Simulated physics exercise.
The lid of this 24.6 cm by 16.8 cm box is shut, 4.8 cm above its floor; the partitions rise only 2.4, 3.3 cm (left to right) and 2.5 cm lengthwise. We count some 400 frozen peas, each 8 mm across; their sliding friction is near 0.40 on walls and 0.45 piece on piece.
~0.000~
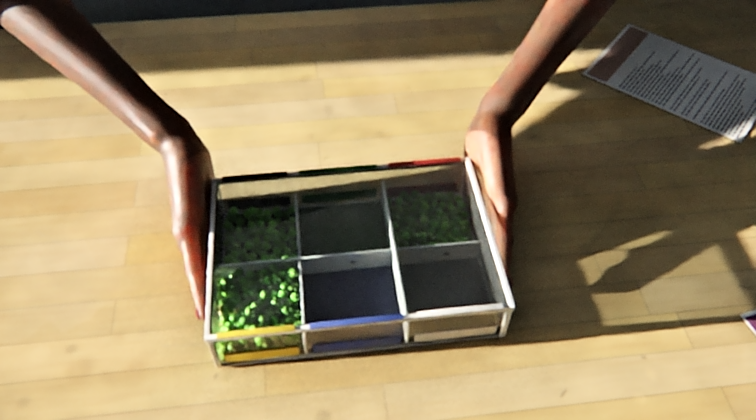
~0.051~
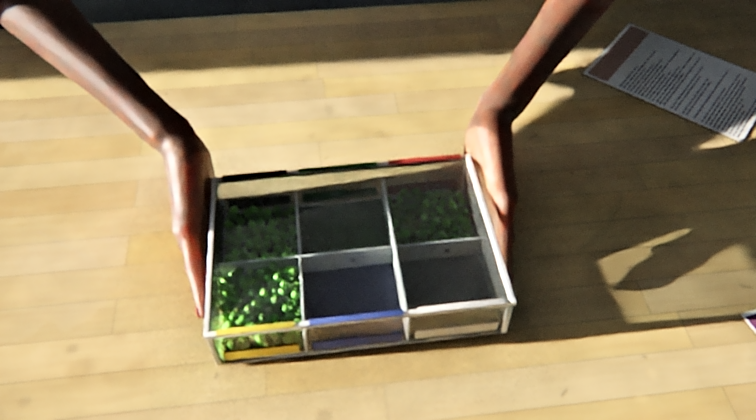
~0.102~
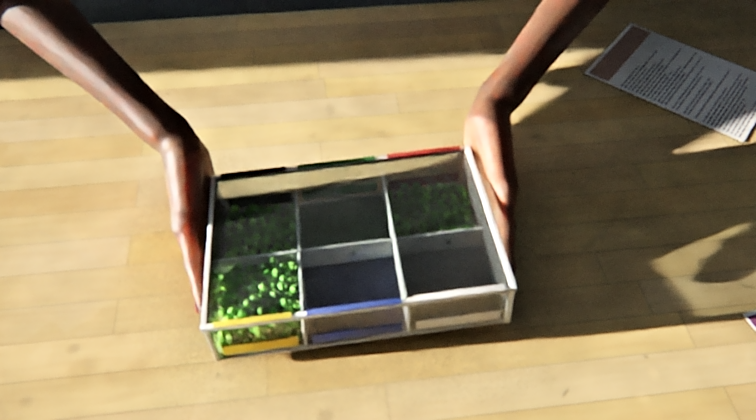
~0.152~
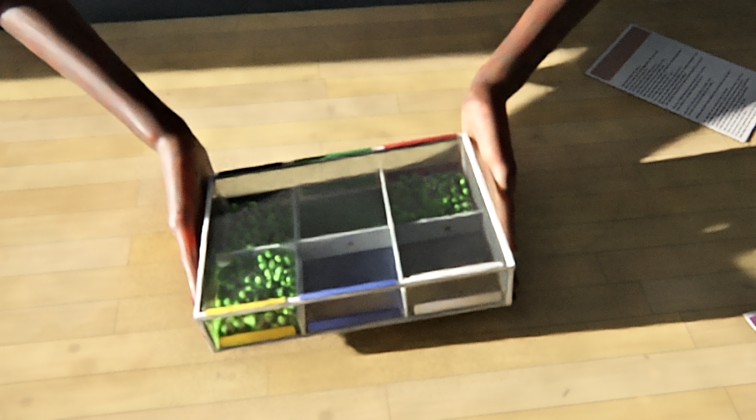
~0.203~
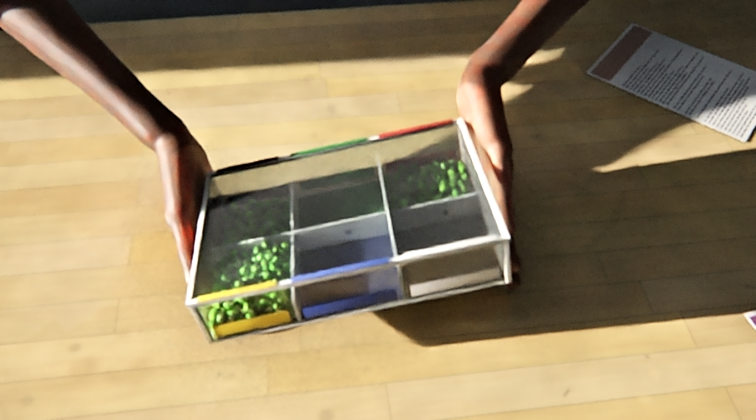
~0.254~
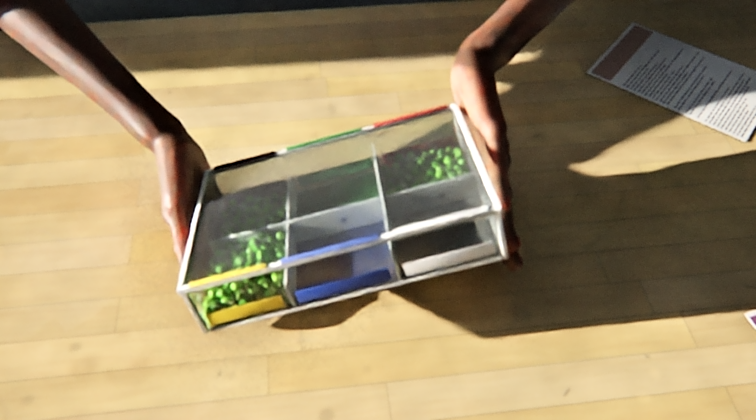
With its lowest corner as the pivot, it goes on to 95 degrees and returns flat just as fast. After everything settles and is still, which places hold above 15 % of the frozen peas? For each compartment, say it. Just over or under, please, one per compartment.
Red compartment: Over, blue compartment: Under, green compartment: Under, yellow compartment: Over, white compartment: Under, black compartment: Over.
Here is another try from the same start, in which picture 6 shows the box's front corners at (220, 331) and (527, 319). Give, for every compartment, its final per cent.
Result - red: 5 %; blue: 35 %; green: 0 %; yellow: 25 %; white: 30 %; black: 0 %.
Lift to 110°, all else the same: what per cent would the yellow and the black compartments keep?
Yellow 20 %; black 55 %.
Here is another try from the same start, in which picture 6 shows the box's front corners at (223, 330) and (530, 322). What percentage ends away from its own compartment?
It would come to roughly 65 percent.
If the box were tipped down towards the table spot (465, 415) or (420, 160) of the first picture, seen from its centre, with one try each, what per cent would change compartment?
The share comes to about 65 in a hundred, then about 55 in a hundred.
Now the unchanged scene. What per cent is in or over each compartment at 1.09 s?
Red = 25, blue = 0, green = 0, yellow = 35, white = 0, black = 40 (per cent).
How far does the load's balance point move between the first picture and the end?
3.5 cm.
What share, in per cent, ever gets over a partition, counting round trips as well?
I'd guess roughly 30 percent.
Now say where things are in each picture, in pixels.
The first frame shows box tilt 0 degrees, front corners at (210, 336) and (509, 305); red 30 %, yellow 45 %, black 25 %.
The second frame shows box tilt 1 degrees, front corners at (210, 334) and (510, 300).
The third frame shows box tilt 4 degrees, front corners at (207, 326) and (511, 286), lowest corner left back.
The fourth frame shows box tilt 9 degrees, front corners at (200, 315) and (509, 264), lowest corner left back.
The fifth frame shows box tilt 15 degrees, front corners at (192, 302) and (504, 237), lowest corner left back.
The sixth frame shows box tilt 20 degrees, front corners at (184, 288) and (496, 208), lowest corner left back; red 30 %, yellow 45 %, black 25 %. The box's pace is about 100 degrees a second.
Then, at 1.09 s, tilt 94 degrees; red 25 %, yellow 35 %, black 40 %.
After 1.64 s, tilt 41 degrees; red 25 %, green 5 %, yellow 25 %, black 50 %.
After 2.26 s, tilt 0 degrees; red 25 %, green 5 %, yellow 25 %, black 50 %.
By 2.8 s all is still; red 25 %, blue 0 %, green 5 %, yellow 25 %, white 0 %, black 50 %.
